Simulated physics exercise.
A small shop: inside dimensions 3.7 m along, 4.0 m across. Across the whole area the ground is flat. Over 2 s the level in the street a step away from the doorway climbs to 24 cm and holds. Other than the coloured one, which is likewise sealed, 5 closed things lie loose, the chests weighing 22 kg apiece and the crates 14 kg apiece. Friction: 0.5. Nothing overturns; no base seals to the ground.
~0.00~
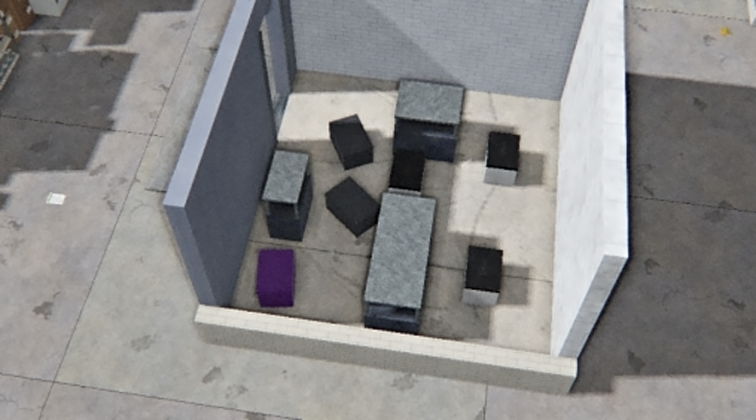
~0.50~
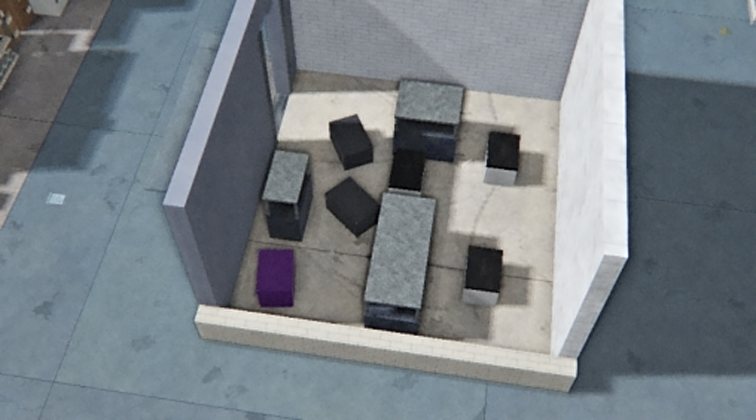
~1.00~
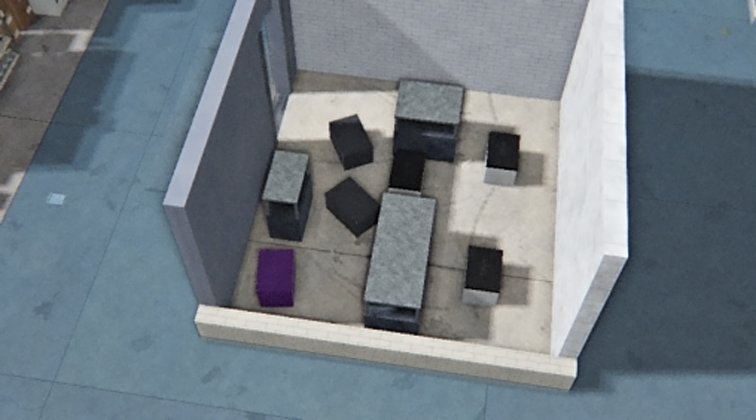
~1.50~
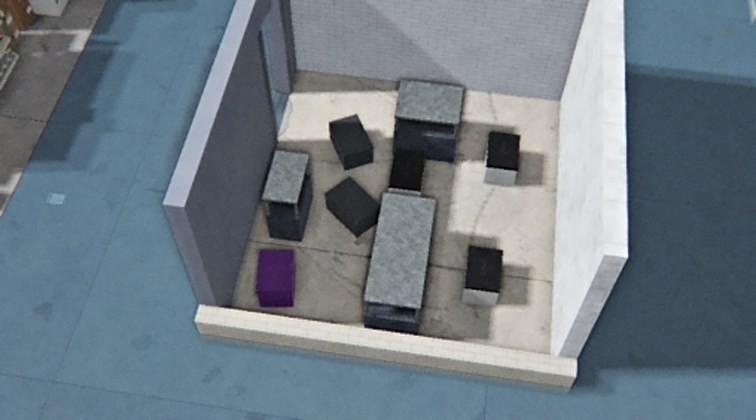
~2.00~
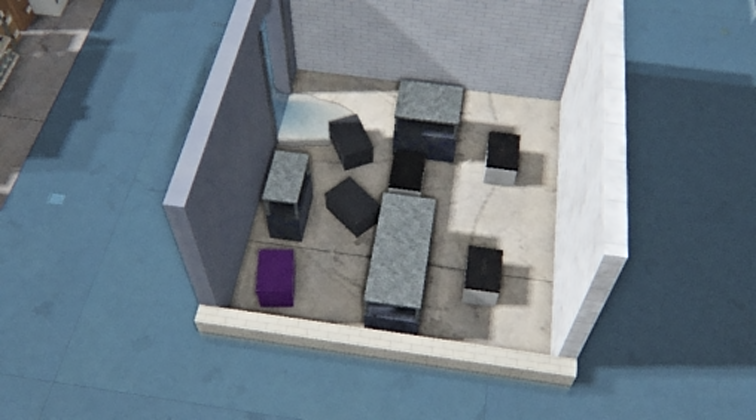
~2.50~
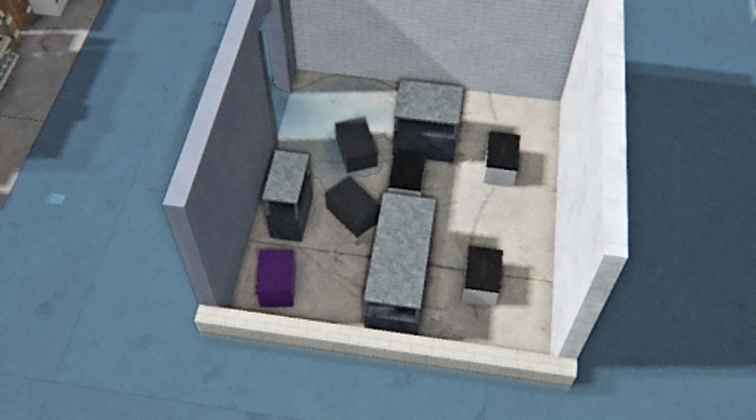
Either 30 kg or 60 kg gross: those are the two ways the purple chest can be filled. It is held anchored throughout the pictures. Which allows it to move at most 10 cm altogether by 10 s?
Answer: 30 kg.
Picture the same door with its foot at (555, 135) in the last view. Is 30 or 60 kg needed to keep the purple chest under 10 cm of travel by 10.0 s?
With that change, the lighter one suffices.
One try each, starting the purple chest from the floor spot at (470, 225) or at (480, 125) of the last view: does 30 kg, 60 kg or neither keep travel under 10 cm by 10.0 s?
In turn: The smaller is enough; only the larger holds.
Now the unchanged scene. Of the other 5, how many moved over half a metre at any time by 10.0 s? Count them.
That comes to 3.
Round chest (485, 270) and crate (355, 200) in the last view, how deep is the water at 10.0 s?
First about 9 cm, second about 8 cm.
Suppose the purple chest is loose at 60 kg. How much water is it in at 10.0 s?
Something like 7 centimetres.
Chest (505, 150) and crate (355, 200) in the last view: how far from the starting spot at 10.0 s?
0 cm and 80 cm respectively.
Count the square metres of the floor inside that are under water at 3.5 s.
Wet area: Approx. 5.5 m2.
After 3.5 s the purple chest would be 0 cm from its start with 30 kg and 0 cm from its start with 60 kg; 0 cm of water round it then.
After 4.5 s the purple chest would be 0 cm from its start with 30 kg and 0 cm from its start with 60 kg; 1 cm of water round it then.
After 7.0 s the purple chest would be 0 cm from its start with 30 kg and 0 cm from its start with 60 kg; 2 cm of water round it then.
After 10.0 s the purple chest would be 0 cm from its start with 30 kg and 0 cm from its start with 60 kg; 7 cm of water round it then.
